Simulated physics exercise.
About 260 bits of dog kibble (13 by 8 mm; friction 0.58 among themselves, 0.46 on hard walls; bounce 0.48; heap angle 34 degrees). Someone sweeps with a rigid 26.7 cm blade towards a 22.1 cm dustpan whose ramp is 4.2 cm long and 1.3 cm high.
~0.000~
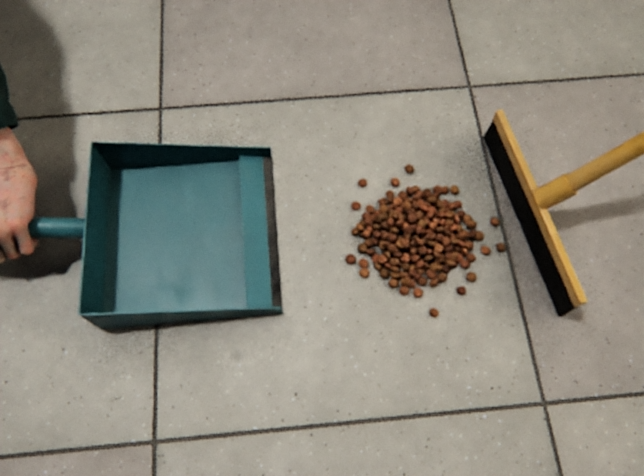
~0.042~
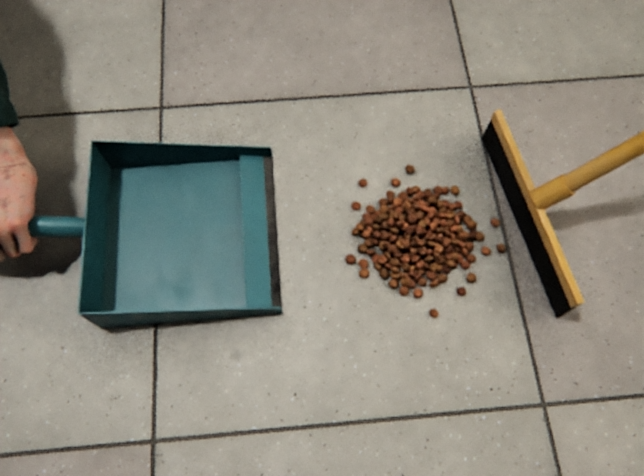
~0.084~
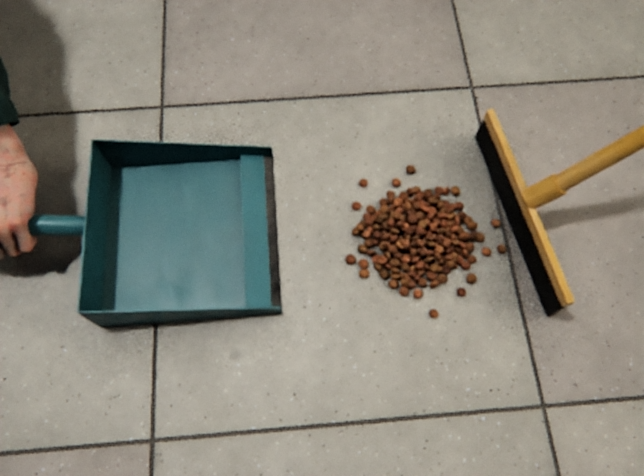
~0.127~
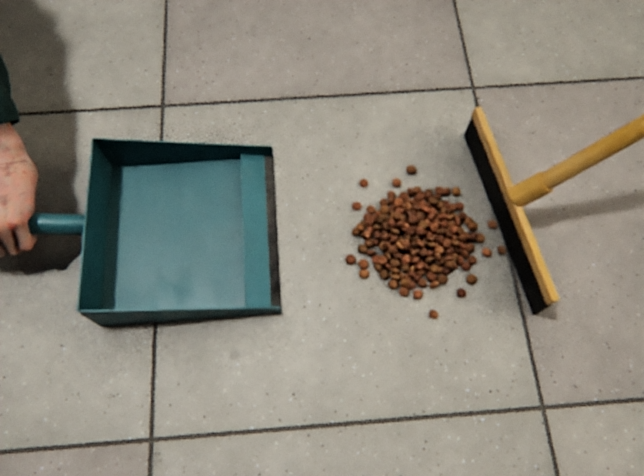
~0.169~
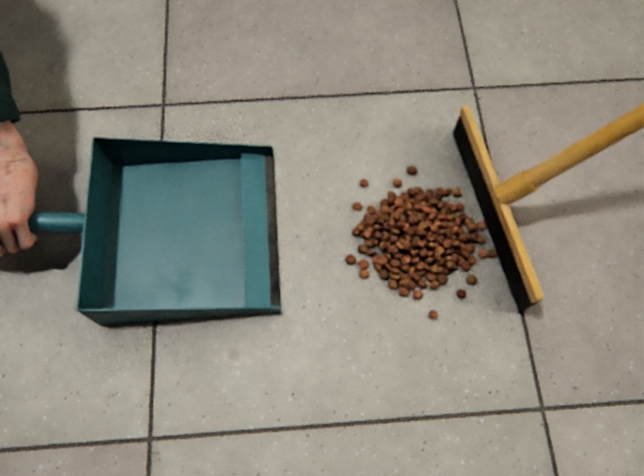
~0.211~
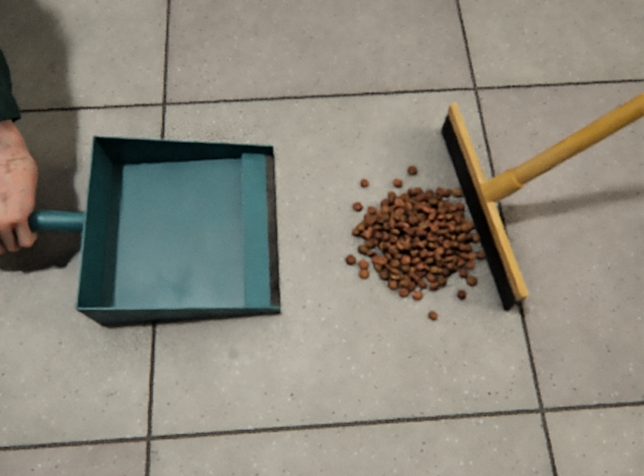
On a grey tiled floor, a hand held a teal dustpan still at the left while a yellow-handled broom slid leftward from the right, until its black edge nudged the nearest bits of brown kibble.
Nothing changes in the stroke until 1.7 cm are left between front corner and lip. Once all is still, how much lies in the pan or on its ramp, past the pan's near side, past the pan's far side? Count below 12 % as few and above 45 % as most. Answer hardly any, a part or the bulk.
In the pan or on its ramp: A part; past the pan's near side: Hardly any; past the pan's far side: Hardly any.
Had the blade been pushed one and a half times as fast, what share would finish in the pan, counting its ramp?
Then about 20 per cent.
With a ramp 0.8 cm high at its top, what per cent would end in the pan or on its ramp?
It would be near 15 per cent.
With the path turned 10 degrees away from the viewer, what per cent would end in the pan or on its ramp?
In that case some 10 per cent.
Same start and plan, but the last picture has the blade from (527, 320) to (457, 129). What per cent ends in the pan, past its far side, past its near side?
Pan 35, far 0, near 15.
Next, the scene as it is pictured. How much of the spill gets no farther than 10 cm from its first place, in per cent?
Some 15 per cent.
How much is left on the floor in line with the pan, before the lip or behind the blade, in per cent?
Roughly 75 per cent.
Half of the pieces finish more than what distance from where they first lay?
About 16 cm.
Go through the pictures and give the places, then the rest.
In the first frame, blade from (579, 302) to (498, 117), moved 0.0 cm, 0 of the pieces shifted so far; middle of the pieces at (417, 233); pan at (177, 239).
In the second frame, blade from (575, 303) to (496, 118), moved 0.4 cm, 0 of the pieces shifted so far; middle of the pieces at (418, 234).
In the third frame, blade from (566, 302) to (489, 117), moved 1.5 cm, 0 of the pieces shifted so far; middle of the pieces at (418, 234).
In the fourth frame, blade from (551, 300) to (477, 115), moved 3.2 cm, 1 of the pieces shifted so far; middle of the pieces at (418, 235).
In the fifth frame, blade from (536, 298) to (464, 113), moved 4.9 cm, 3 of the pieces shifted so far; middle of the pieces at (418, 235).
In the sixth frame, blade from (521, 296) to (452, 111), moved 6.7 cm, 19 of the pieces shifted so far; middle of the pieces at (418, 236); pan at (177, 235). The blade's pace is about 0.41 m/s, heading 17 degrees away from the viewer's side.
Then, at 0.49 s, middle of the blade 15 cm from the lip; 0 % over the lip, far side 0 %, near side 5 %.
Then, at 0.67 s, middle of the blade 8 cm from the lip; 0 % over the lip, far side 0 %, near side 5 %.
Then, at 0.97 s, middle of the blade 4 cm from the lip; 15 % over the lip, far side 0 %, near side 5 %.
In the end, at 1.3 s, pan 15 %, near side 5 %, far side 0 %, in front of the lip or behind the blade 75 %.
